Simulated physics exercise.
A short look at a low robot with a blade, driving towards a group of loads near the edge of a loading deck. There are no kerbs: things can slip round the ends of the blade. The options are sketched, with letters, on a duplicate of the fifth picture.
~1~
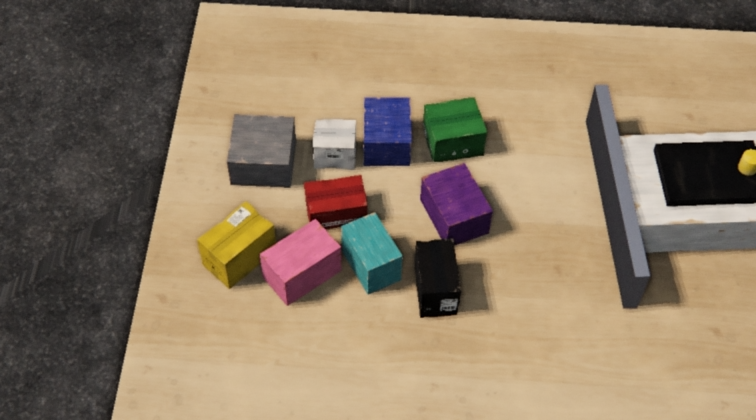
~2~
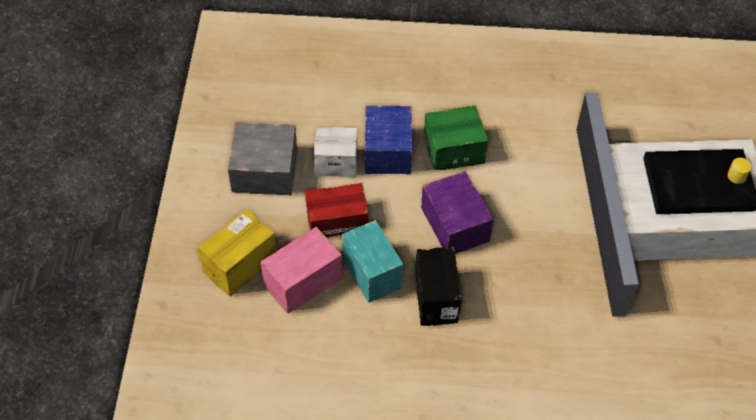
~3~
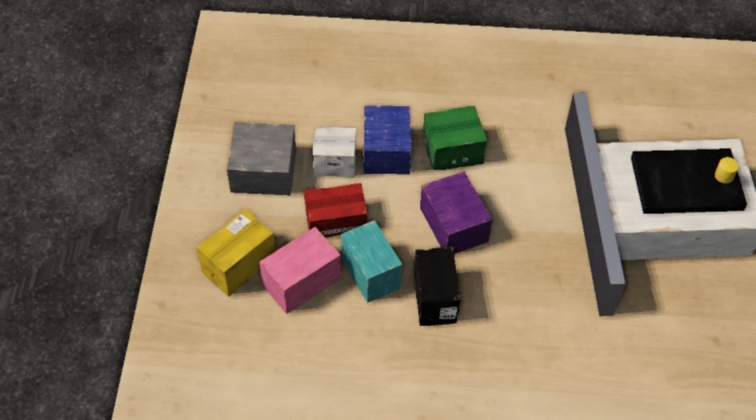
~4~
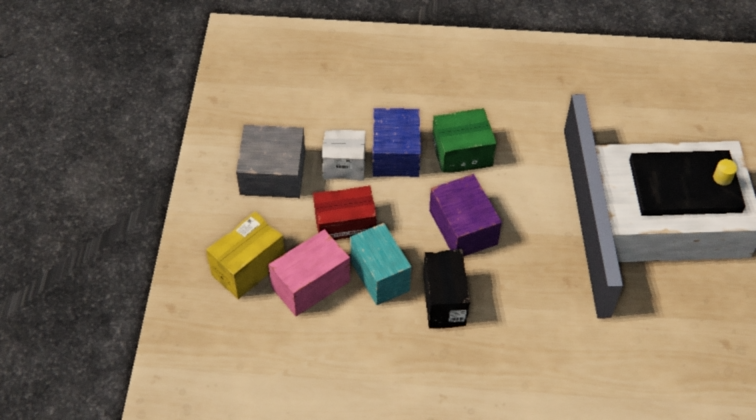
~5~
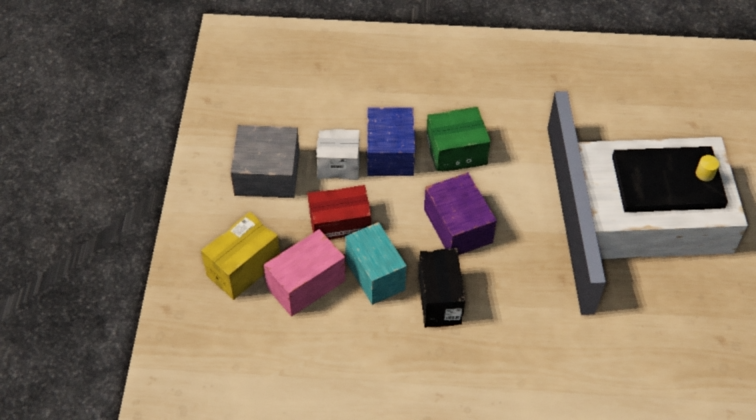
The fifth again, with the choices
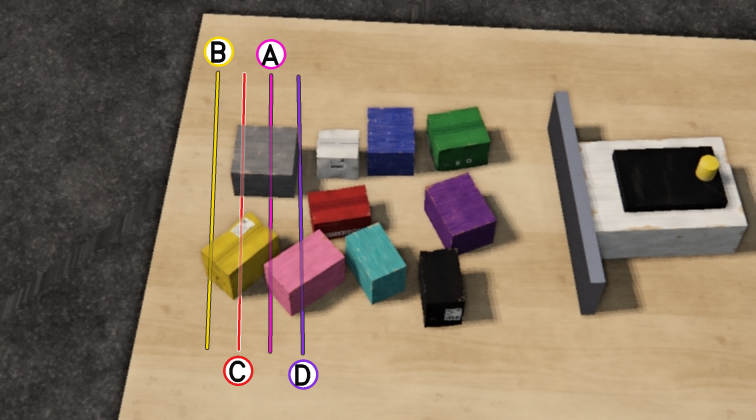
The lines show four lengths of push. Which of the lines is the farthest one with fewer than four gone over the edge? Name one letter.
As far as mark A.
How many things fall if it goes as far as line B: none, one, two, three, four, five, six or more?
Six or more.
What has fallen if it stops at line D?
The grey crate goes over.
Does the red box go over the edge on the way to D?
No.
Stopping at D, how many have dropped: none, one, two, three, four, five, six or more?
By then, one.
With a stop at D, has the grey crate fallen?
Yes.
On the marked copy, A at (271, 202); B at (213, 199); C at (242, 200); D at (301, 203).
Taking A. A third of the way, robot (551, 172); white parcel (331, 155); green box (424, 137).
Two thirds of the way, robot (440, 167); grey crate (177, 160); white parcel (228, 151).
When it is over, robot (356, 162); grey crate over the edge; white parcel over the edge; three fallen.
As for the rest, B drops seven; C drops five; D is within the limit but short.
